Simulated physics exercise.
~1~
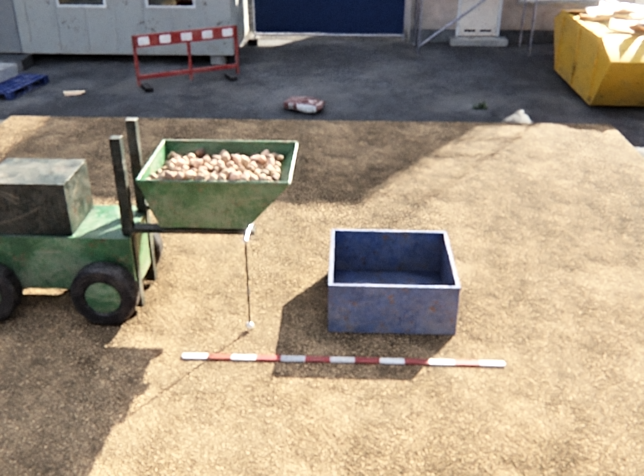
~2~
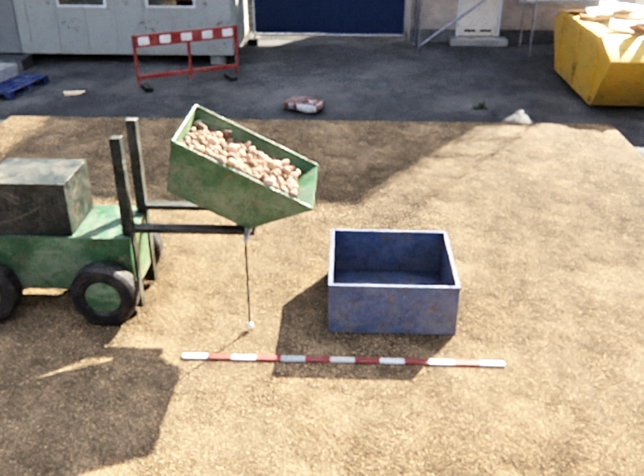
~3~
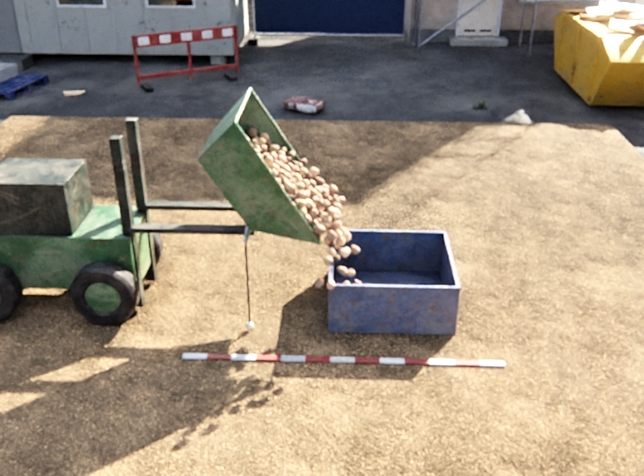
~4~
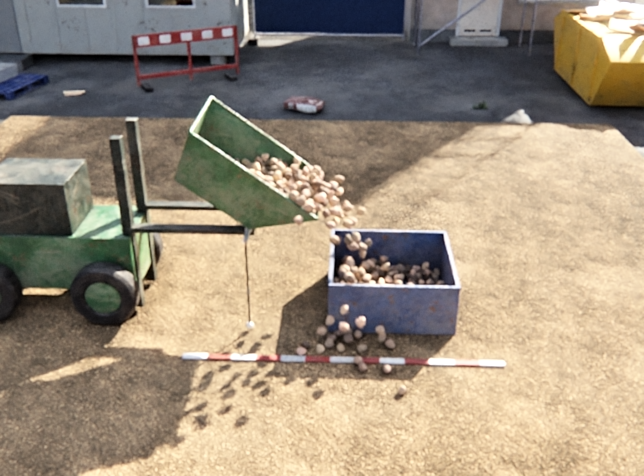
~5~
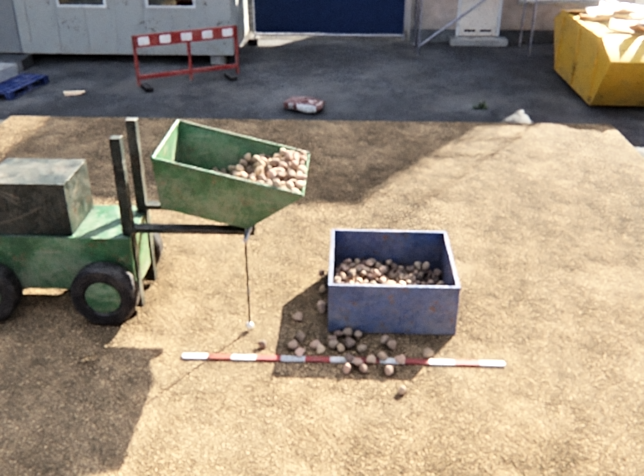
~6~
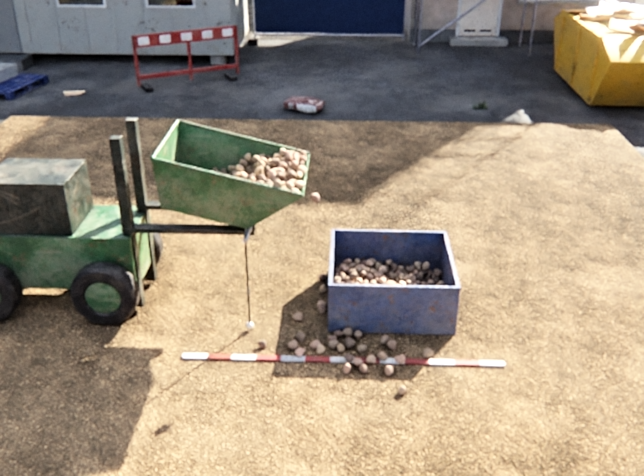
In a sunlit yard with a gravelly floor, a green forklift at the left holds up a green skip heaped with rounded stones, beside an open blue bin and a red and white striped rod on the ground. The skip tips steeply to the right, and stones begin pouring over its lower edge towards the bin. It then swings partway back while more stones tumble out, some landing inside and others scattering in front. Finally the skip rests at a slight tilt, still holding a large share of the stones, with many in the bin and a few strewn around the striped rod.
